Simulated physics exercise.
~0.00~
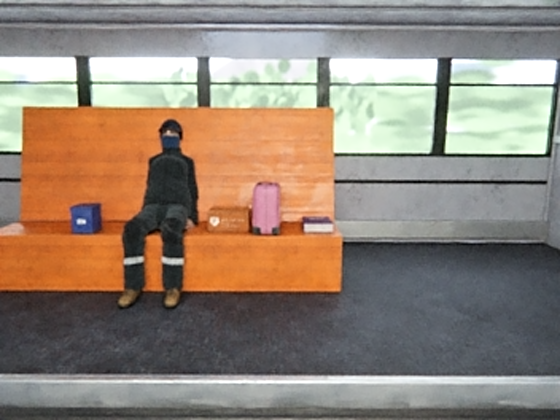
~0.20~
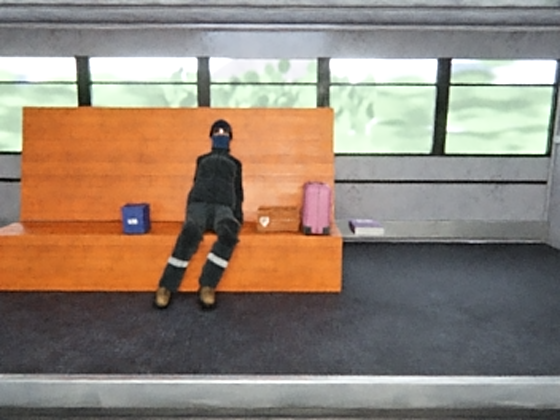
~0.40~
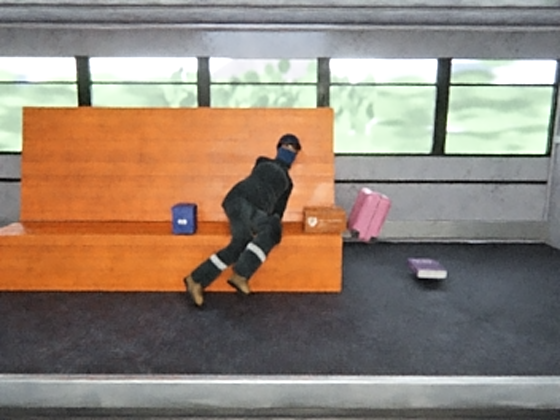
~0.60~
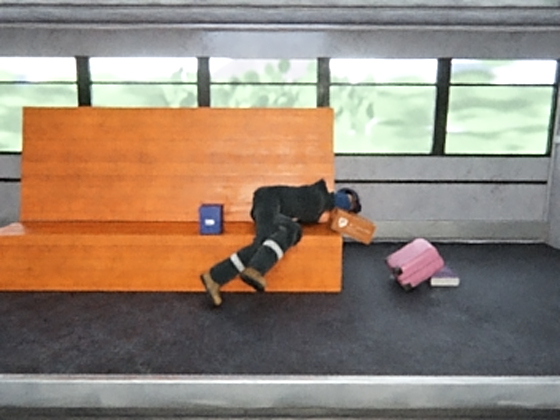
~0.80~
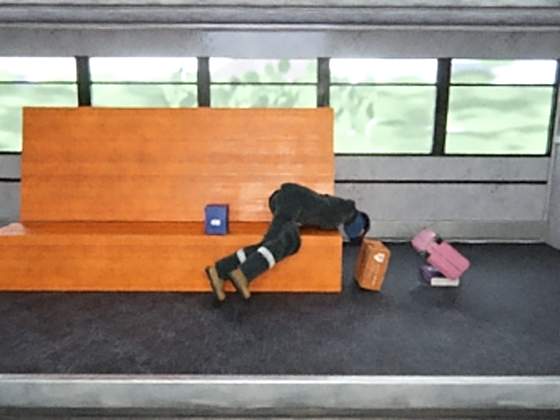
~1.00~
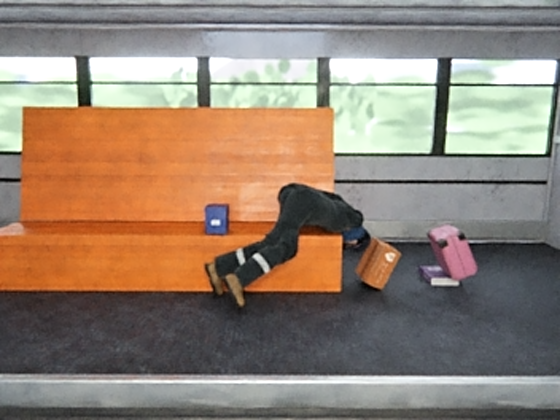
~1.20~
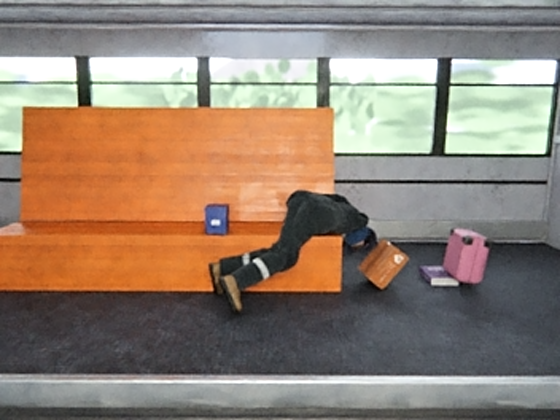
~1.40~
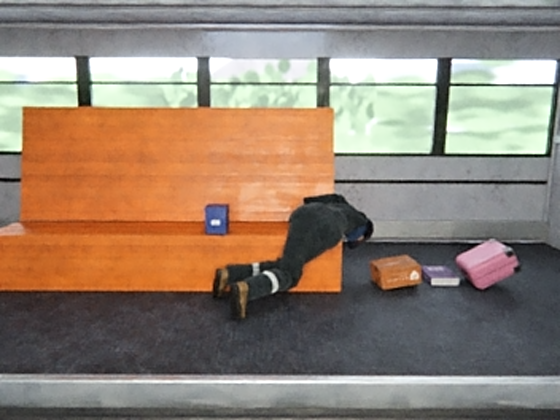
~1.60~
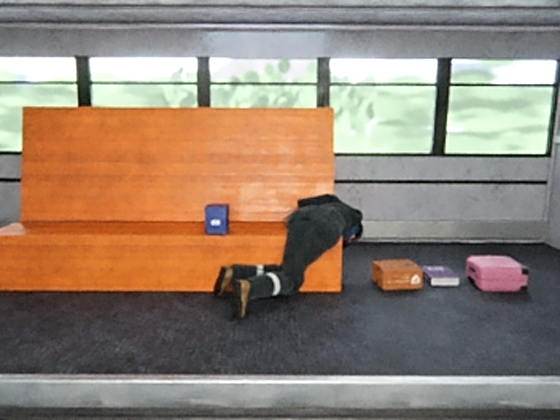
The clip shows a masked, dark-clothed figure and luggage sliding right along an orange bench in a metro car; a purple folder, pink case and orange carton drop to the floor, while the figure slumps headfirst over the end, hips on the seat, and a blue tub stays upright.
